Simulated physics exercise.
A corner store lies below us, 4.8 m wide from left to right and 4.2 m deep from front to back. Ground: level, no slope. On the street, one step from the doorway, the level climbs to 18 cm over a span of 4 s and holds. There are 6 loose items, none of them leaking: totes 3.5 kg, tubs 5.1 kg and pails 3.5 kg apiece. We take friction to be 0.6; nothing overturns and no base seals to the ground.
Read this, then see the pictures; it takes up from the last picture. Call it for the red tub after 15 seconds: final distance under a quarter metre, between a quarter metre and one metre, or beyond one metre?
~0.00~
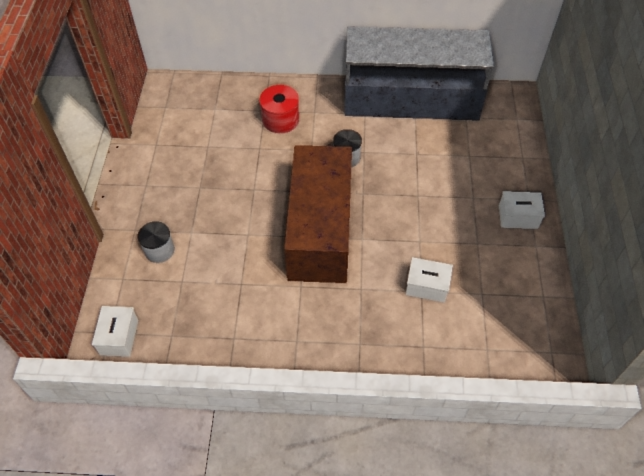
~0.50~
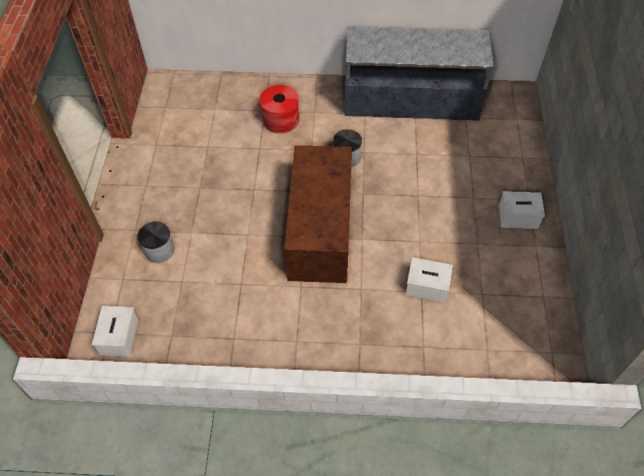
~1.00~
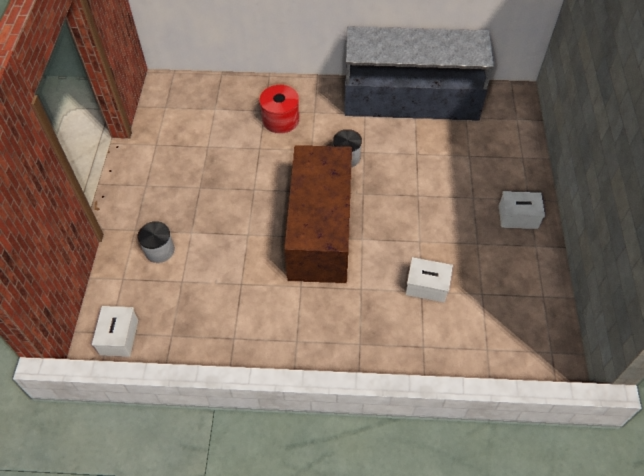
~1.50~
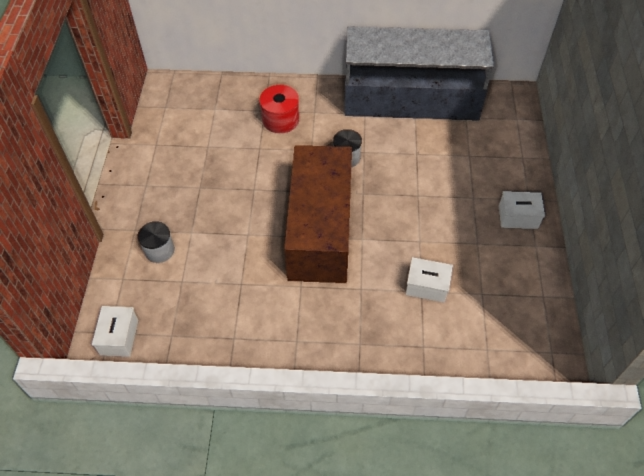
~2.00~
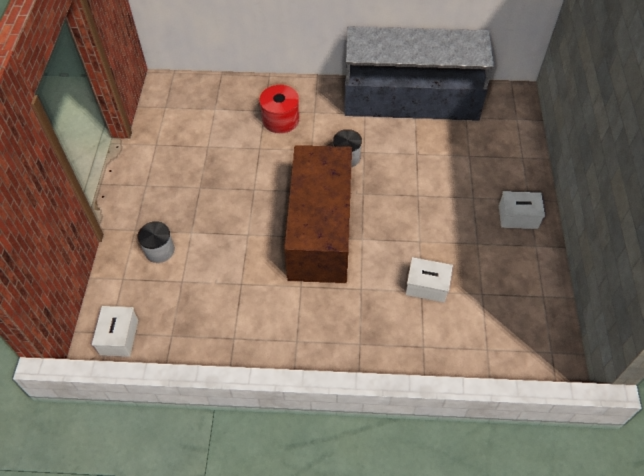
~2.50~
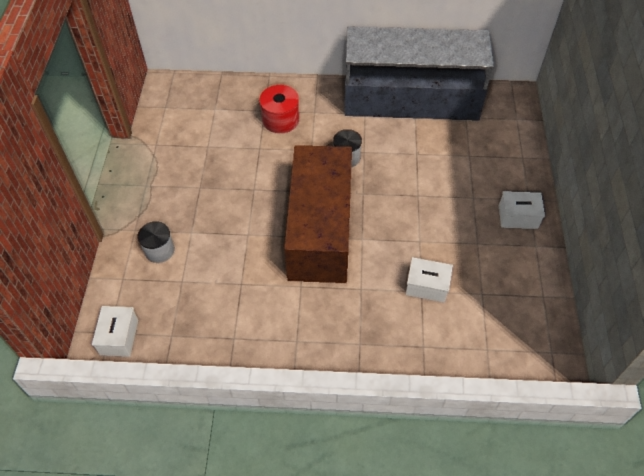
Between a quarter metre and one metre.
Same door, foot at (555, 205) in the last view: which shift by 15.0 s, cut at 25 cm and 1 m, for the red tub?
You'd see the red tub wander off a long way.
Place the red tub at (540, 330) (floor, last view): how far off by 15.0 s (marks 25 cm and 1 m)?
Outcome - it ends up well away.
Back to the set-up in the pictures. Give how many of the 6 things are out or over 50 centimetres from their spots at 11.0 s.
Tally at that time: 5.
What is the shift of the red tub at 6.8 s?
Around 60 centimetres.
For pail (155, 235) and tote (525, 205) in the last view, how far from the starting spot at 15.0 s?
In turn: 20 cm, 140 cm.
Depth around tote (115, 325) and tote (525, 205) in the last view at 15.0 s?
I'd put it at 9 cm and 9 cm respectively.
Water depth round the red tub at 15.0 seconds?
Roughly 12 cm at that moment.
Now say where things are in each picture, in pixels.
In the first picture, the red tub at (279, 99) rests on the ground; 0.0 m2 under water; 0 of 6 have shifted.
In the second picture, the red tub at (279, 99) rests on the ground; water covers 0.0 m2; 0 of 6 have shifted.
In the third picture, the red tub at (279, 99) rests on the ground; water covers 0.0 m2; 0 of 6 have shifted.
In the fourth picture, the red tub at (279, 99), on the bottom; 0.0 m2 under water; 0 of 6 have shifted.
In the fifth picture, the red tub at (279, 99), on the bottom; water covers 0.0 m2; 0 of 6 have shifted.
In the sixth picture, the red tub at (279, 99), on the bottom; water covers 0.4 m2; 0 of 6 have shifted.
After 3.5 s the red tub is near (279, 99), 0.0 m from its start, aground; 0 afloat.
After 6.8 s the red tub is near (316, 64), 0.6 m from its start, afloat; 1 afloat.
After 11.0 s the red tub is near (146, 101), 1.5 m from its start, afloat; 5 afloat.
After 15.0 s the red tub is near (326, 93), 0.5 m from its start, afloat; 6 afloat.
